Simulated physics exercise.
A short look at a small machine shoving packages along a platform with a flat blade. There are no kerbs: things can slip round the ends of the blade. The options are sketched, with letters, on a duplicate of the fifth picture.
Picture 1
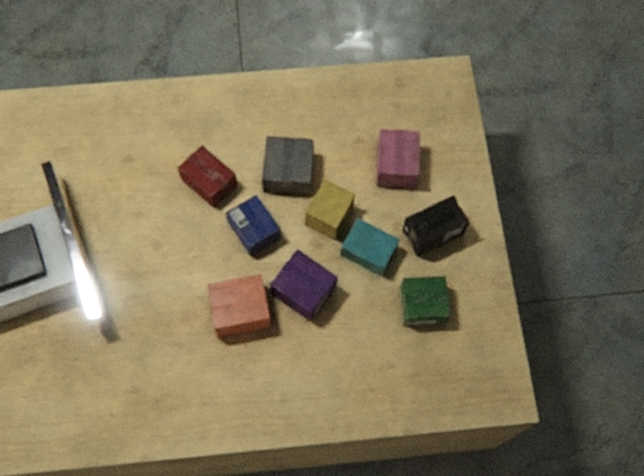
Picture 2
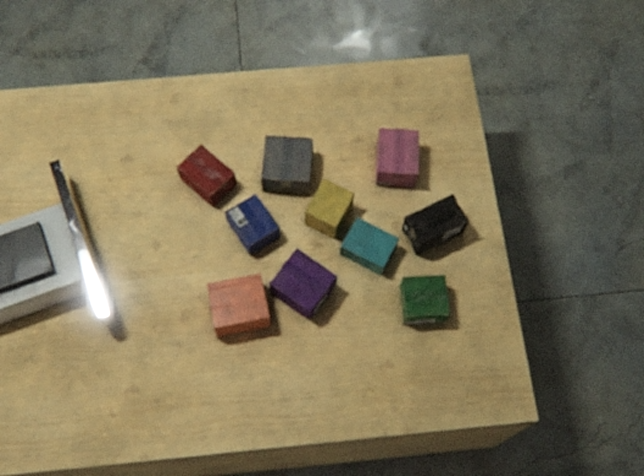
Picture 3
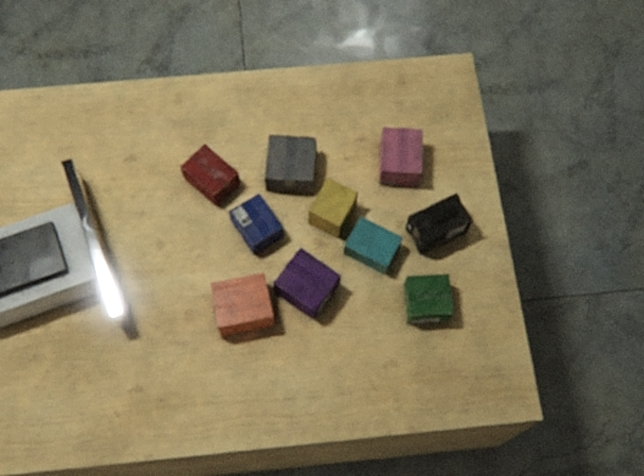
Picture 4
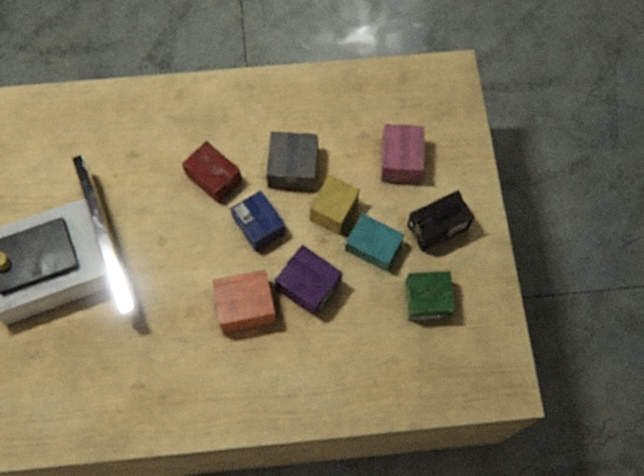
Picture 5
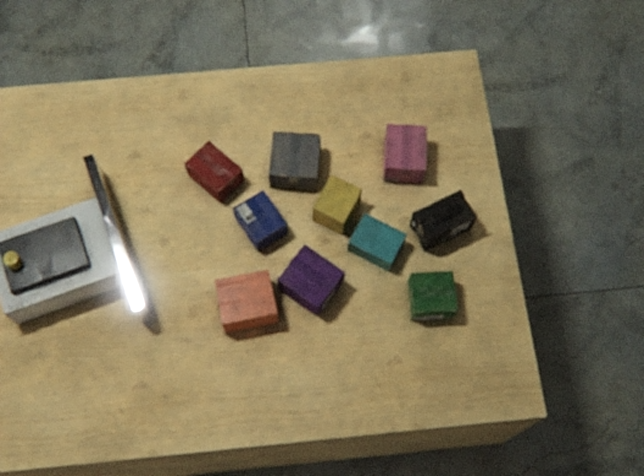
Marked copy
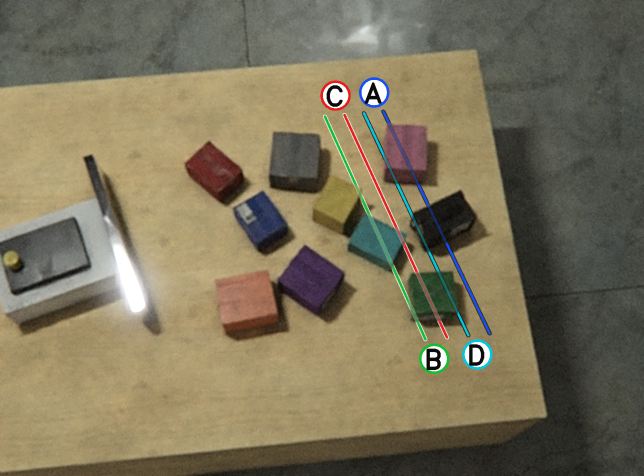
A small machine with a flat blade moves slowly right toward colored boxes on a platform.
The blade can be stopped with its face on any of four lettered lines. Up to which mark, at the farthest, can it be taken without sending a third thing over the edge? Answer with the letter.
Up to line D.
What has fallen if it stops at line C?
The black parcel.
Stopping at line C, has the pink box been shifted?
Yes.
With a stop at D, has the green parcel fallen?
No.
On the marked copy, A at (434, 217); B at (373, 222); C at (393, 221); D at (414, 219).
Following D. Soon after the start, robot (161, 242); red box (235, 174); orange crate (284, 293).
Later, robot (272, 232); black parcel (495, 198); turquoise crate (452, 213).
In the end, robot (355, 225); black parcel over the edge; turquoise crate over the edge; two fallen.
As for the rest, A drops four; B is within the limit but short; C is within the limit but short.
